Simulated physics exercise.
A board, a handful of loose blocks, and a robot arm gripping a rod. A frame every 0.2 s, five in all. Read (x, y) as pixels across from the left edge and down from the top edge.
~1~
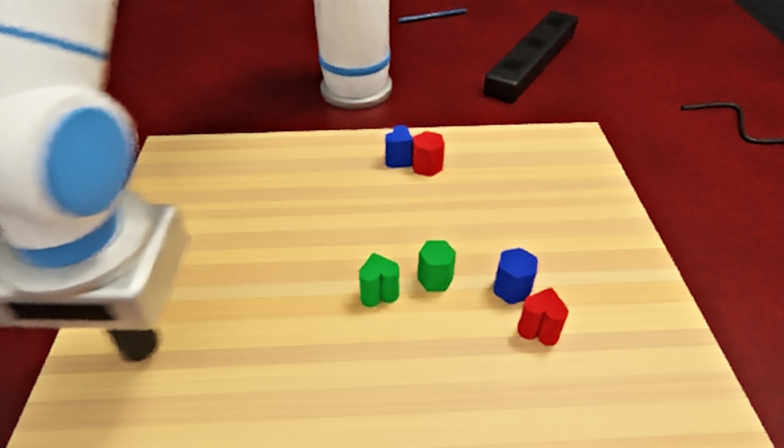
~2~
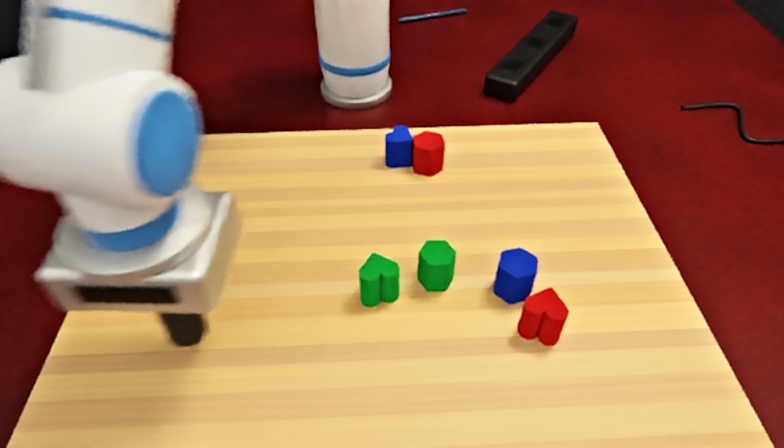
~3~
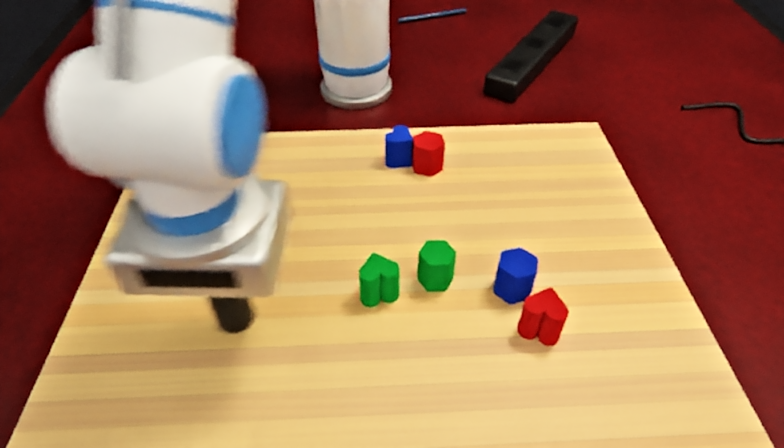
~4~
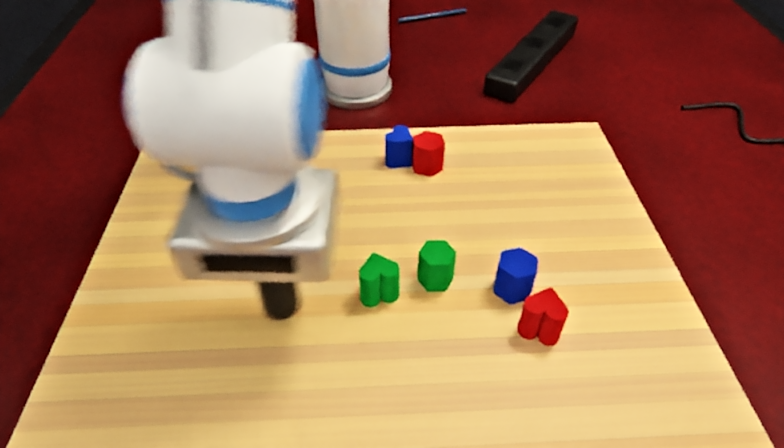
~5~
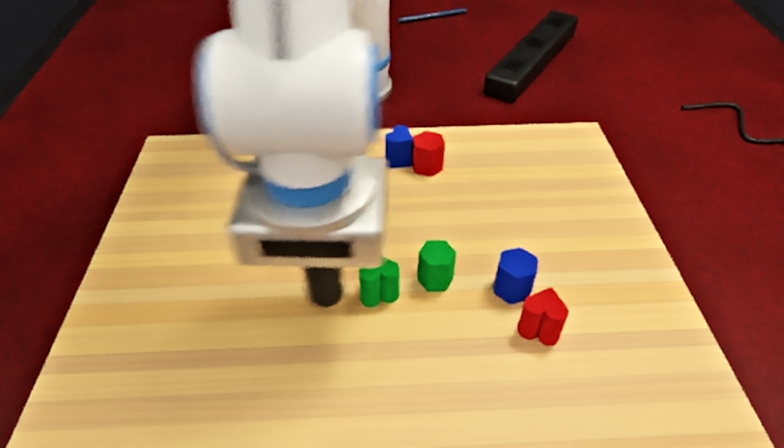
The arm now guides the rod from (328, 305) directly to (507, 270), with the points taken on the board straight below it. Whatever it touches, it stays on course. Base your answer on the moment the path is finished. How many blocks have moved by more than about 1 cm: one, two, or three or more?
My guess is at least three.
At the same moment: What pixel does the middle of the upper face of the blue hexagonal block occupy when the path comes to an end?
Located at (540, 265).
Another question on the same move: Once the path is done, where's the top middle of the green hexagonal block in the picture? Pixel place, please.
(500, 219)
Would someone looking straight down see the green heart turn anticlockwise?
Yes, that is what happens.
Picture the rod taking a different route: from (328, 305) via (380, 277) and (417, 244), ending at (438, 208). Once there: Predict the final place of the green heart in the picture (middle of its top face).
In the picture, it is at (427, 255).
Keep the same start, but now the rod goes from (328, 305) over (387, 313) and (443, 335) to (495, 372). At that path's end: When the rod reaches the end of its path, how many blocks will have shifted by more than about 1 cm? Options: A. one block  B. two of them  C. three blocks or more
A
On the path given first. One third of the way, rod (390, 282); green heart (422, 252), turned 25° anticlockwise; green hexagonal block (458, 244), turned 20° clockwise.
Two thirds of the way, rod (451, 270); green heart (456, 230), turned 110° anticlockwise; green hexagonal block (489, 227), turned 75° clockwise.
At the end, rod (509, 259); green heart (458, 227), turned 125° anticlockwise; green hexagonal block (500, 219), turned 50° clockwise; blue hexagonal block (540, 265), turned 50° clockwise; red heart in place.
